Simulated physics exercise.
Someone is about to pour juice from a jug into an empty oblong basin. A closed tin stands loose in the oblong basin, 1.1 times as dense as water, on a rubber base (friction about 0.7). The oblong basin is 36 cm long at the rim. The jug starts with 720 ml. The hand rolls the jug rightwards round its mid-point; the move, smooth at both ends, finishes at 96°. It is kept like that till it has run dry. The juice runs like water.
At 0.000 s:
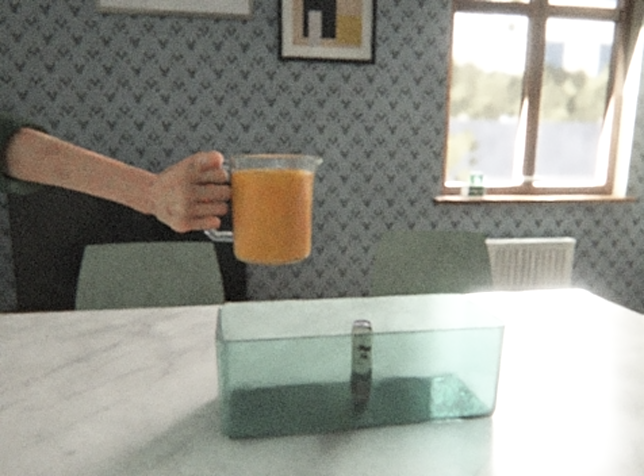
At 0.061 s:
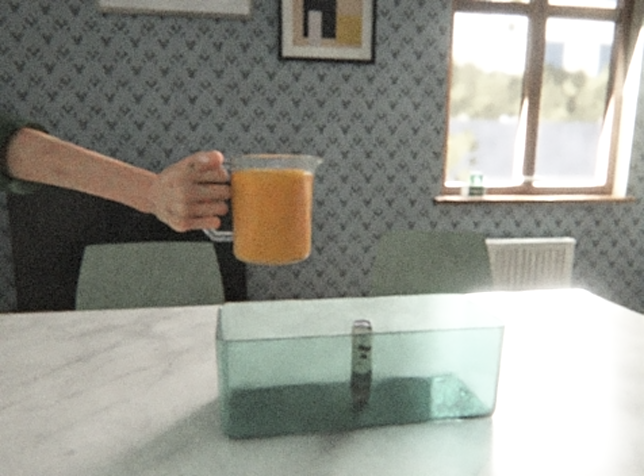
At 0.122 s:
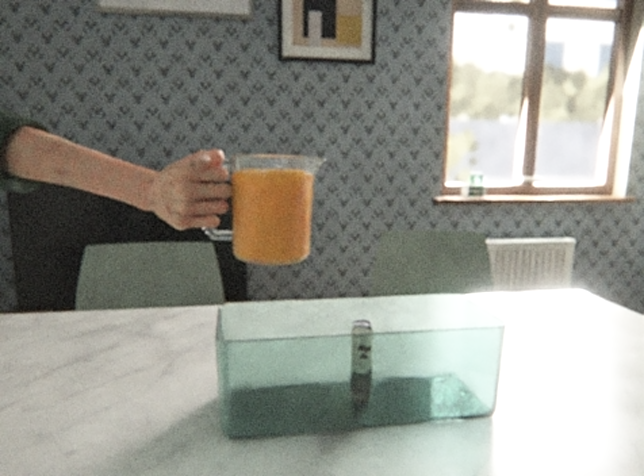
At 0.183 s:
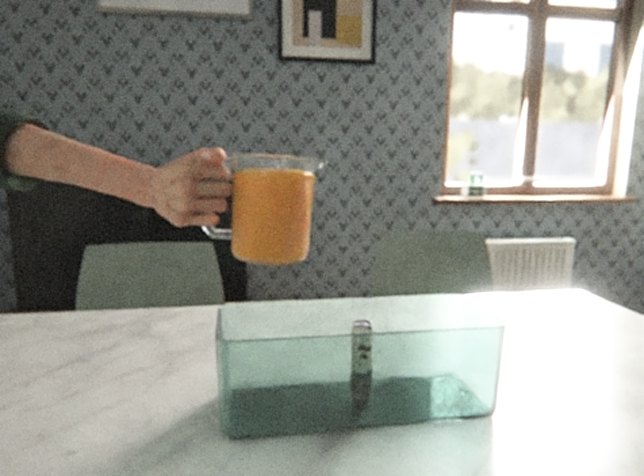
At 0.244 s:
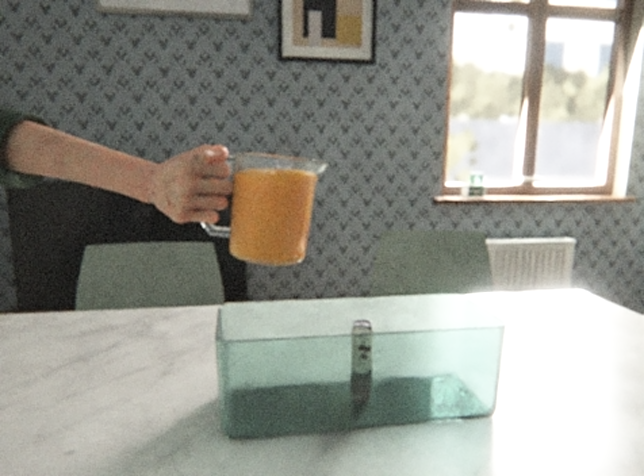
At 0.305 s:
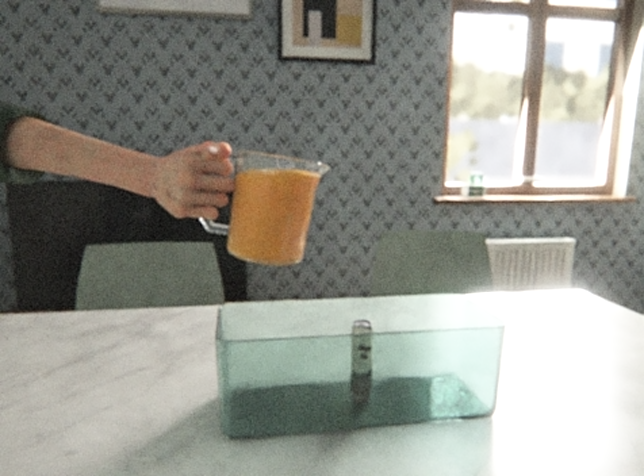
At a marble table, a hand slowly tilts a jug of orange juice slightly rightwards.
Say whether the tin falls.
The tin remains upright.
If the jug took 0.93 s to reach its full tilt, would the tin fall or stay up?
Then it remains upright.
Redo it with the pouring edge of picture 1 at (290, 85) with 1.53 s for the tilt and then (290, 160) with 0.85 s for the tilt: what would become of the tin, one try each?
First it falls; then it goes over.
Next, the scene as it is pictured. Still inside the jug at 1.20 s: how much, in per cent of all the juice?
Near 46 in a hundred.
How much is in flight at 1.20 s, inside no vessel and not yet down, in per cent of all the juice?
Some 18 per cent.
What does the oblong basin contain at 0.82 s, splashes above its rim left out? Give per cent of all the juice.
Near 2 in a hundred.
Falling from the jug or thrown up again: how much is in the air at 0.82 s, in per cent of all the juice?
About 10 per cent.
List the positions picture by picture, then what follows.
In the first frame, tilt 0°; pouring edge (324, 158); surface from (233, 172) to (311, 172); the oblong basin's rim runs from (218, 323) to (484, 310); the tin's top is at (362, 327).
In the second frame, tilt 0°; pouring edge (324, 158); surface from (233, 172) to (311, 172).
In the third frame, tilt 1°; pouring edge (325, 159); surface from (234, 171) to (311, 172).
In the fourth frame, tilt 3°; pouring edge (327, 161); surface from (234, 172) to (313, 173).
In the fifth frame, tilt 6°; pouring edge (328, 164); surface from (236, 172) to (315, 173).
In the sixth frame, tilt 9°; pouring edge (331, 167); surface from (238, 173) to (319, 173).
Then, 0.82 s in, the tilt is 54° and 88 per cent is still to pour; the tin stands where it began.
Then, 1.20 s in, the tilt is 86° and 46 per cent is still to pour; the tin stands where it began.
Then, 1.60 s in, the tilt is 96° and 9 per cent is still to pour; the tin stands where it began.
Then, 2.03 s in, the tilt is 96° and 1 per cent is still to pour; the tin stands where it began.
Finally, the tin stands where it began.
